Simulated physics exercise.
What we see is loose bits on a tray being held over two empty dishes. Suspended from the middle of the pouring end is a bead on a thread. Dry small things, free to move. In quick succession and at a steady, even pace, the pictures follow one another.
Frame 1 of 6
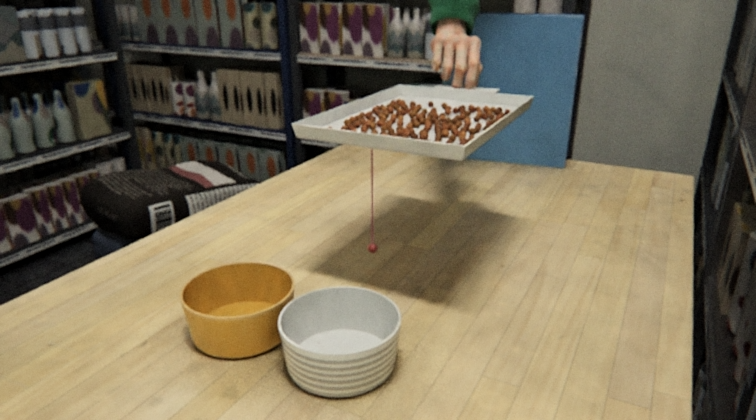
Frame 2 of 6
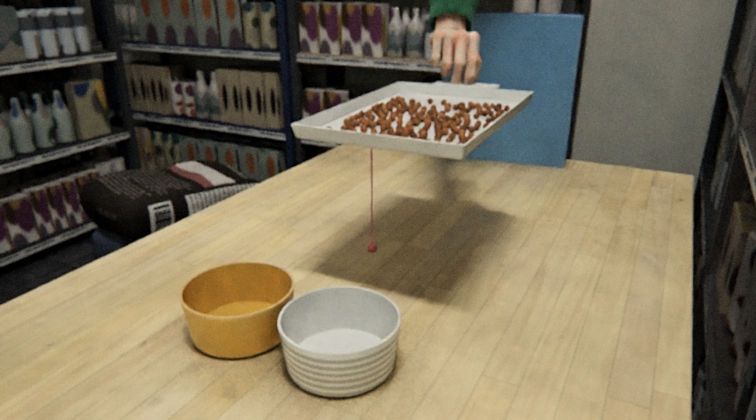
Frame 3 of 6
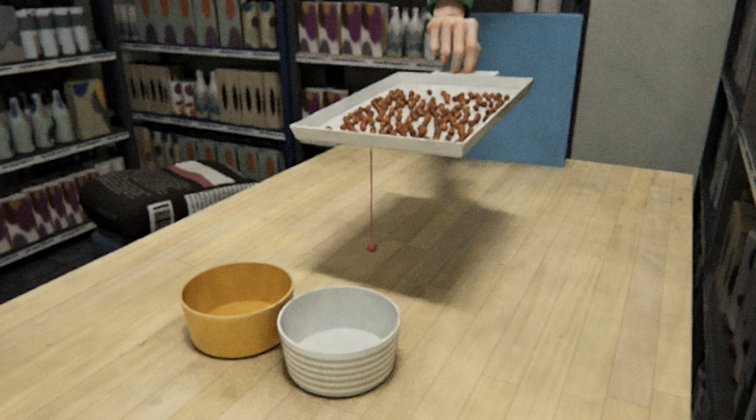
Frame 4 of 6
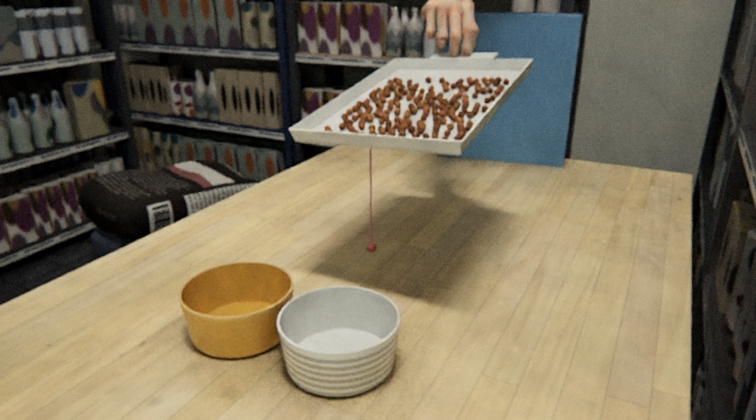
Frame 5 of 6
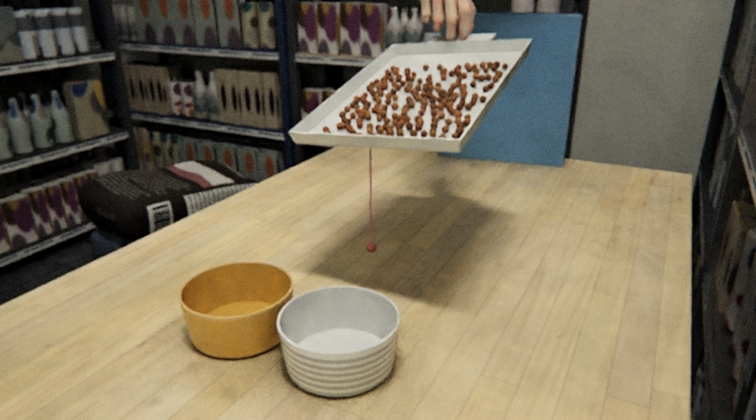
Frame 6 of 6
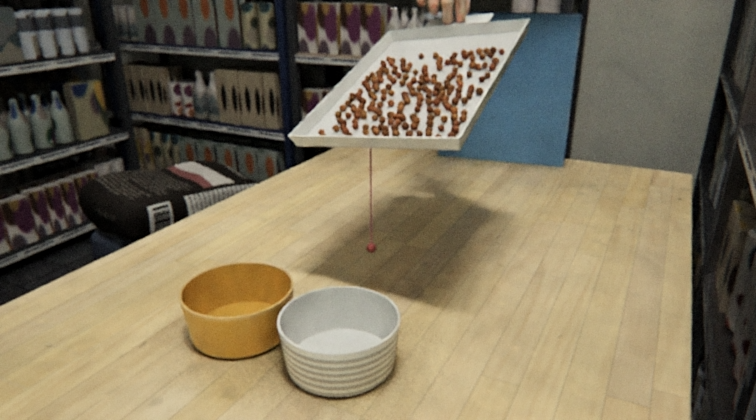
A hand raises the back of a white tray of brown bits, tilting it steadily.
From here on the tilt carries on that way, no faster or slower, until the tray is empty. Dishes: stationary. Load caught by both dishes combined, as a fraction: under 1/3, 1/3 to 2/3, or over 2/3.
What lands in the dishes is lower than a third.
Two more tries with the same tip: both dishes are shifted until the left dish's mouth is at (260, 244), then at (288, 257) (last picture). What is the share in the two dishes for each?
Respectively 90 percent and 90 percent.
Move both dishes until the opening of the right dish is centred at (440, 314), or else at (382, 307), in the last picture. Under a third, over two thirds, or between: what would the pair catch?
One: In the middle band. Two: One to two thirds.
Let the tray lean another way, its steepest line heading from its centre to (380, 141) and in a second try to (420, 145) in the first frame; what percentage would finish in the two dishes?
I'd expect around 20 in a hundred first and around 10 in a hundred second.
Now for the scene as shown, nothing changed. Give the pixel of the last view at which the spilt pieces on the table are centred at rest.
At about (304, 296).
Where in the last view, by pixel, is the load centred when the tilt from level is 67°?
(338, 133).
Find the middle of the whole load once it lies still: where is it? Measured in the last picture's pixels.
Close to (304, 301) in the last picture.
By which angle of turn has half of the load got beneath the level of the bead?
Roughly 105°.
Shortly afterwards, tray tipped steeply; the bulk on the tray; only a few in the right dish; only a few in the left dish; a little outside both; a little in the air.
Next, tray tipped past a quarter turn; a little on the tray; only a few in the right dish; a little in the left dish; near half outside both; near a third in the air.
Some moments later, tray tipped past a quarter turn; a little in the right dish; a little in the left dish; the bulk outside both.
In the end, tray tipped past a quarter turn; a little in the right dish; a little in the left dish; the bulk outside both.
